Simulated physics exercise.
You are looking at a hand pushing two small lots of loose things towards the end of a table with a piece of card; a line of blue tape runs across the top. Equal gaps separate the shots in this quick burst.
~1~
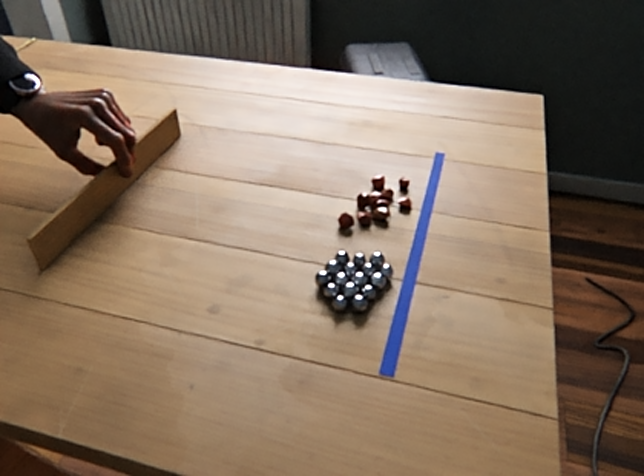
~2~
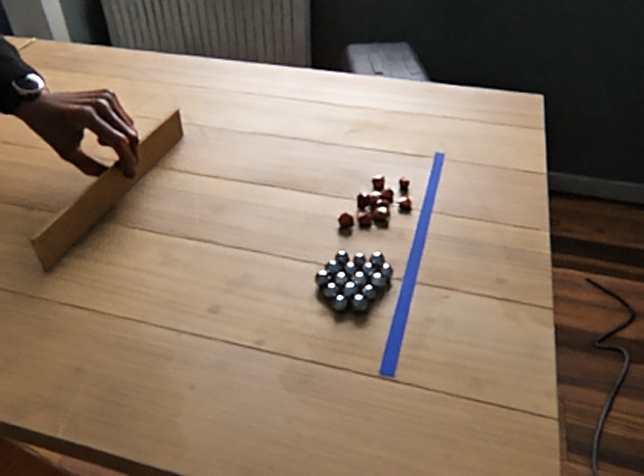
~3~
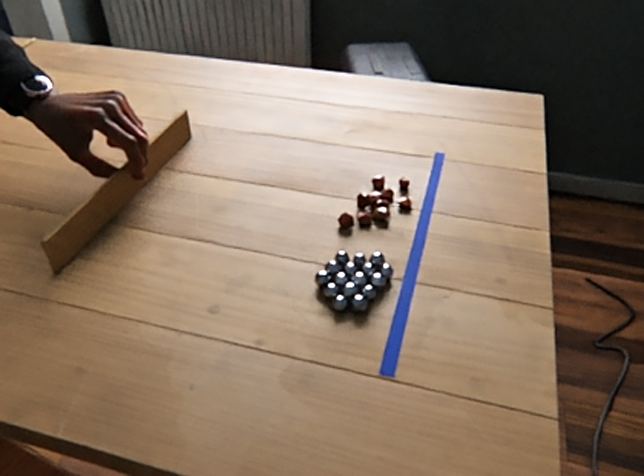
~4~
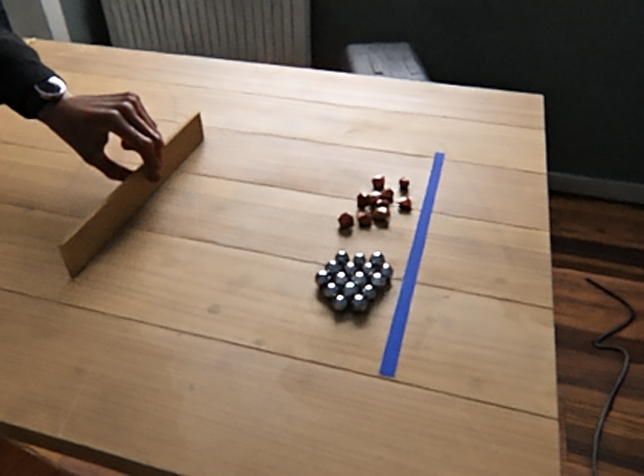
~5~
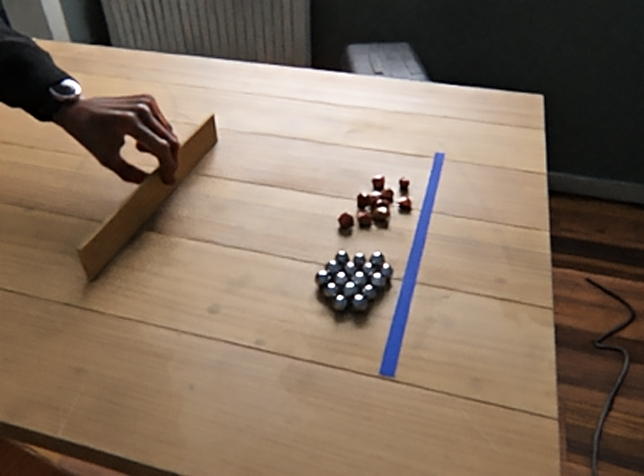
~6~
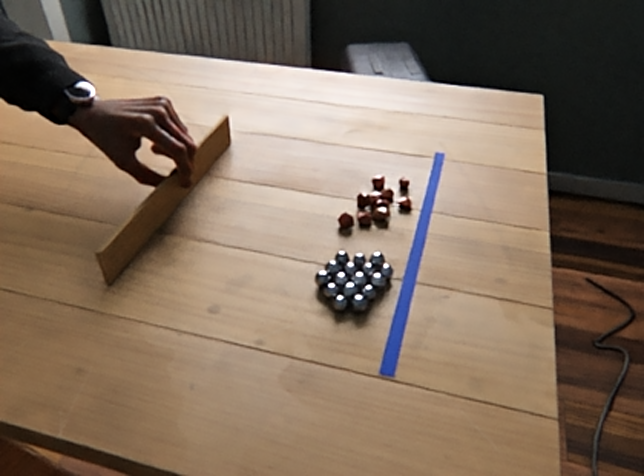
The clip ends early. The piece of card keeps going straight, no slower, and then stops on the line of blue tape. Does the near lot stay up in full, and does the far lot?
Near lot - no, part of it drops. Far lot - yes, none of it falls.
Then, 0.43 s past the last view, piece of card still moving, near (300, 192); near lot all on the table, its front near (386, 272); far lot all on the table, its front near (404, 202).
Then, 0.88 s past the last view, piece of card stopped at the blue tape; near lot all on the table, its front near (480, 287); far lot all on the table, its front near (461, 219).
Then, 1.16 s past the last view, piece of card stopped at the blue tape; near lot all on the table, its front near (563, 298); far lot all on the table, its front near (463, 219).
Finally, piece of card stopped at the blue tape; near lot all over the edge; far lot all on the table, its front near (463, 219).
